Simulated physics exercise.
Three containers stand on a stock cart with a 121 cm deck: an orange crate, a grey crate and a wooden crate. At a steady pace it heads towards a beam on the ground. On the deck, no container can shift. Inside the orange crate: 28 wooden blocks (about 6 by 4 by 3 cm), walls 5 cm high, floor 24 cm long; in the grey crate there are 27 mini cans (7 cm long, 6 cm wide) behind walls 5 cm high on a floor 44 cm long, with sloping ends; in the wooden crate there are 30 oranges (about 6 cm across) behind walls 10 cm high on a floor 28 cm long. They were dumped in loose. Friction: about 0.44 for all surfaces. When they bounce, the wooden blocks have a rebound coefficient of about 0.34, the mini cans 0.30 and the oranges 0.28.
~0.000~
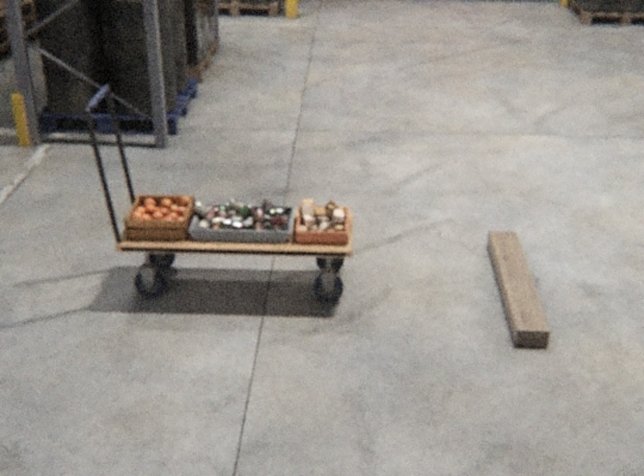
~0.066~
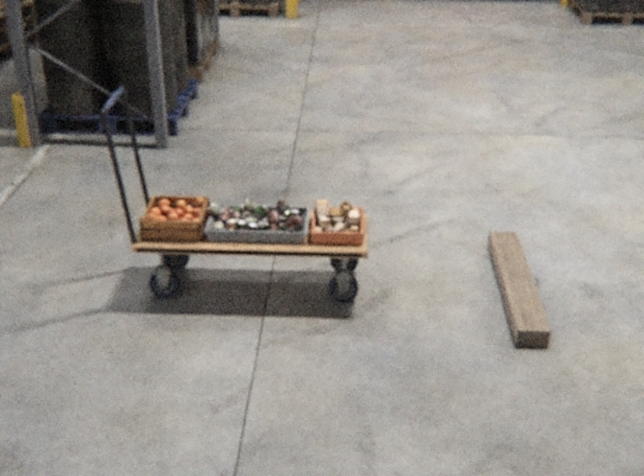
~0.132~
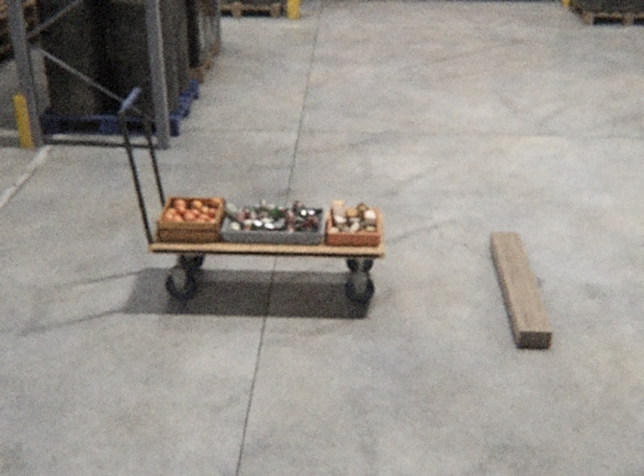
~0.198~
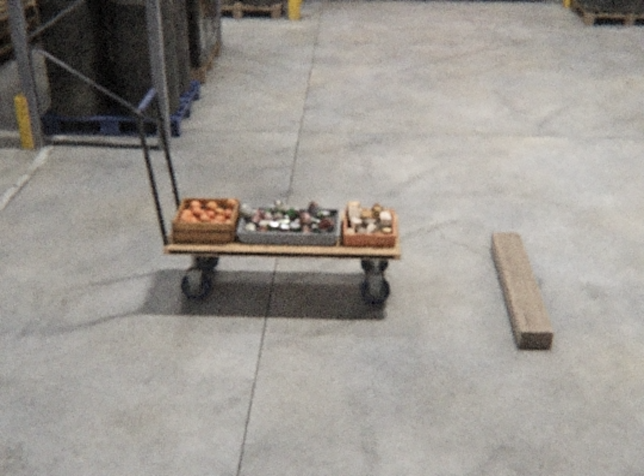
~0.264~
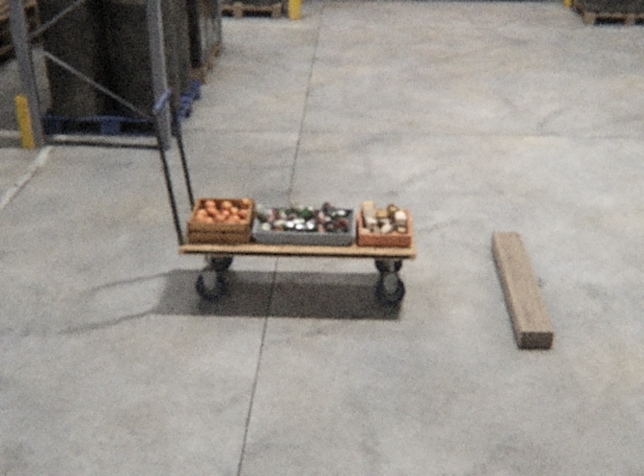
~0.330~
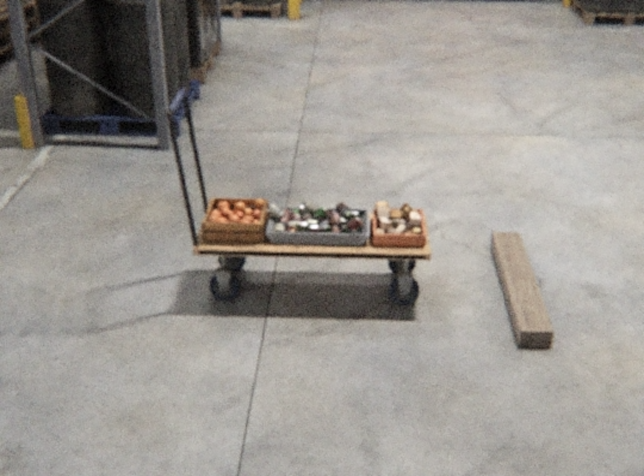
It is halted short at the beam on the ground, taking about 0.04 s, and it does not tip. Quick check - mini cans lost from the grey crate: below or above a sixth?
I bet the spilled fraction undershoots a sixth.
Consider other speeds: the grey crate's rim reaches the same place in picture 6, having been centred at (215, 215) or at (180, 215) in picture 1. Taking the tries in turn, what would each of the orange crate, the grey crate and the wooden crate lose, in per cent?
Orange crate: 10 / 20 percent; grey crate: 10 / 20 percent; wooden crate: 0 / 0 percent.
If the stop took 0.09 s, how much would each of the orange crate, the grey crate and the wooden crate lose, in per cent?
You'd end up with orange crate at 0 %, grey crate at 10 % and wooden crate at 0 %.
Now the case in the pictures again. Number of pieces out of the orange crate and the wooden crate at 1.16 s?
About: Orange crate 2, wooden crate 0.
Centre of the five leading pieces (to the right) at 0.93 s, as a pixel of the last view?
Somewhere near pixel (513, 231).
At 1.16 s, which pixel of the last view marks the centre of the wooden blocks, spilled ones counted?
Around (493, 224) in pixels.
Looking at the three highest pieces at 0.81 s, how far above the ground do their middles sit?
Close to 46 cm, on average.
After 0.71 s, contact.
After 0.81 s, 1 of 28 out of the orange crate, 0 of 27 out of the grey crate and 0 of 30 out of the wooden crate.
After 0.93 s, 1 of 28 out of the orange crate, 1 of 27 out of the grey crate and 0 of 30 out of the wooden crate.
After 1.16 s, 2 of 28 out of the orange crate, 1 of 27 out of the grey crate and 0 of 30 out of the wooden crate.
Outcome (at 1.67 s), 2 of 28 out of the orange crate, 1 of 27 out of the grey crate and 0 of 30 out of the wooden crate. Asked share, 1 of 27, 4 per cent.
